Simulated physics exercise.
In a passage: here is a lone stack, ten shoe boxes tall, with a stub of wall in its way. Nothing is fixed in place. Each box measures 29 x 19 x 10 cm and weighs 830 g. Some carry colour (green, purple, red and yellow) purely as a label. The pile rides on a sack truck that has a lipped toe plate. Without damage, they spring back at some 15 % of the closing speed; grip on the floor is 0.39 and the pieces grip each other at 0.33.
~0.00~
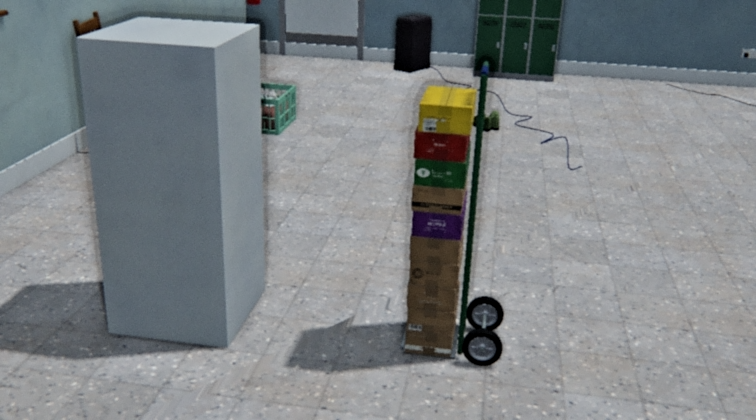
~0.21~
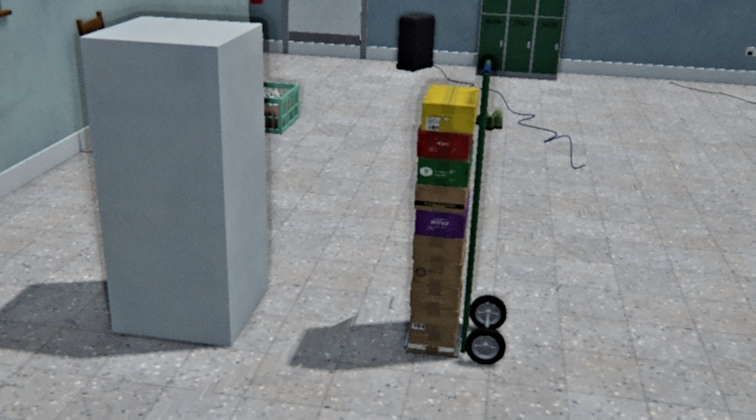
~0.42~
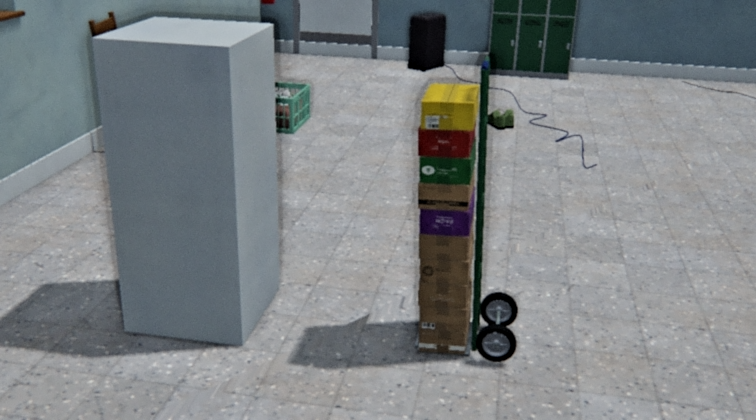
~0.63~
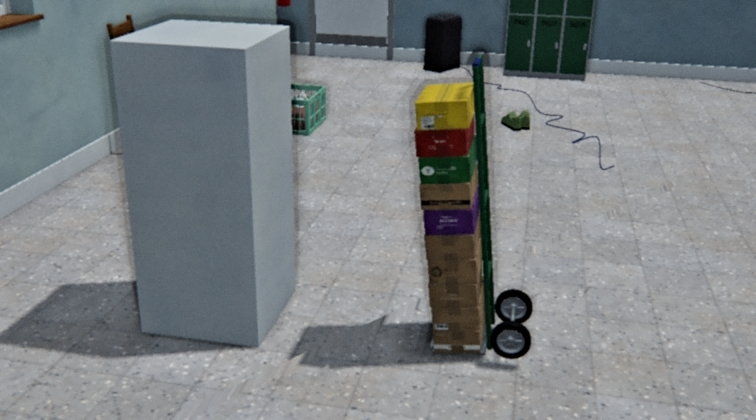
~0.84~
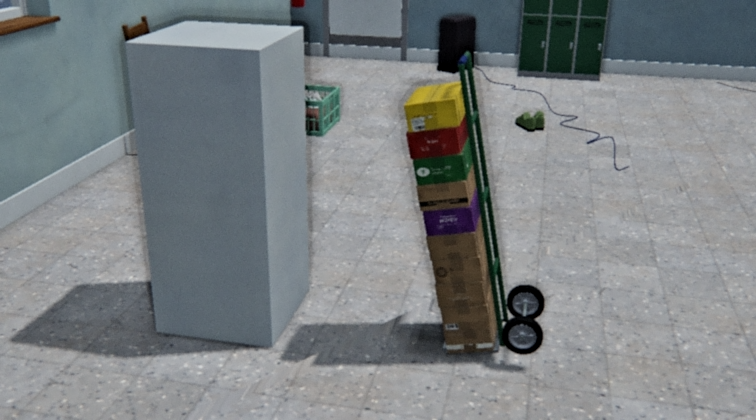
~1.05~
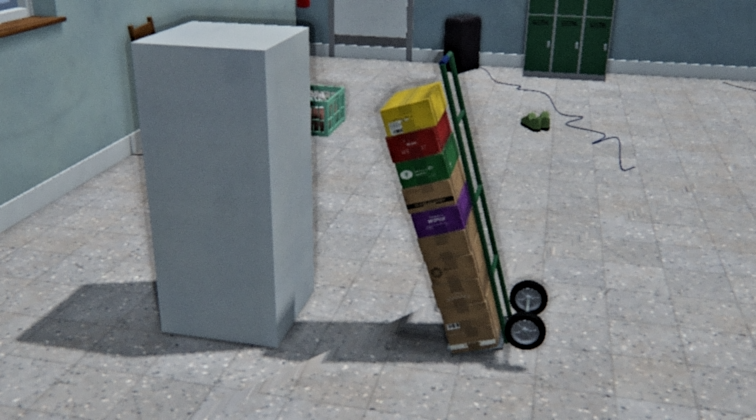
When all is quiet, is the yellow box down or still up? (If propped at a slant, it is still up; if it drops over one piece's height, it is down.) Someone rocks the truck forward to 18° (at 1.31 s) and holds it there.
It ends low.
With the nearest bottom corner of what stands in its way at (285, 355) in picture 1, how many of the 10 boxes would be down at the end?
That would give 0.
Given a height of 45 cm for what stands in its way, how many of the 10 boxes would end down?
The count would be 7.
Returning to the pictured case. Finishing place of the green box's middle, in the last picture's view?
Its centre ends up near pixel (319, 213) in the last picture.
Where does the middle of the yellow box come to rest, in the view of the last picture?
In the last picture it comes to a stop at about (314, 141).
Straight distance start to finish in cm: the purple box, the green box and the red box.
The purple one ends 60 cm from where it began, the green one 75 cm, and the red one 75 cm.
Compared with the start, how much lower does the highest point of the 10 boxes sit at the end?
By about 12 cm, start to end.
After 1.14 s, none of the 10 boxes down, 10 disturbed; yellow box 22° from how it stood, 32 mm lower; red box 22° from how it stood.
After 1.26 s, none of the 10 boxes down, 10 disturbed; yellow box 29° from how it stood, 7 cm lower; red box 29° from how it stood, 6 cm lower.
After 1.40 s, 4 of the 10 boxes down; yellow box 41° from how it stood, 18 cm lower; green box 41° from how it stood, 13 cm lower.
After 1.54 s, 6 of the 10 boxes down; yellow box 58° from how it stood, 16 cm lower; green box 51° from how it stood, 26 cm lower.
In the end (2.4 s), 7 of the 10 boxes down; yellow box 46° from how it stood, 18 cm lower; purple box 52° from how it stood, 22 cm lower; green box 52° from how it stood, 29 cm lower. From the last view, middles, yellow box near (315, 141), purple box near (356, 247).
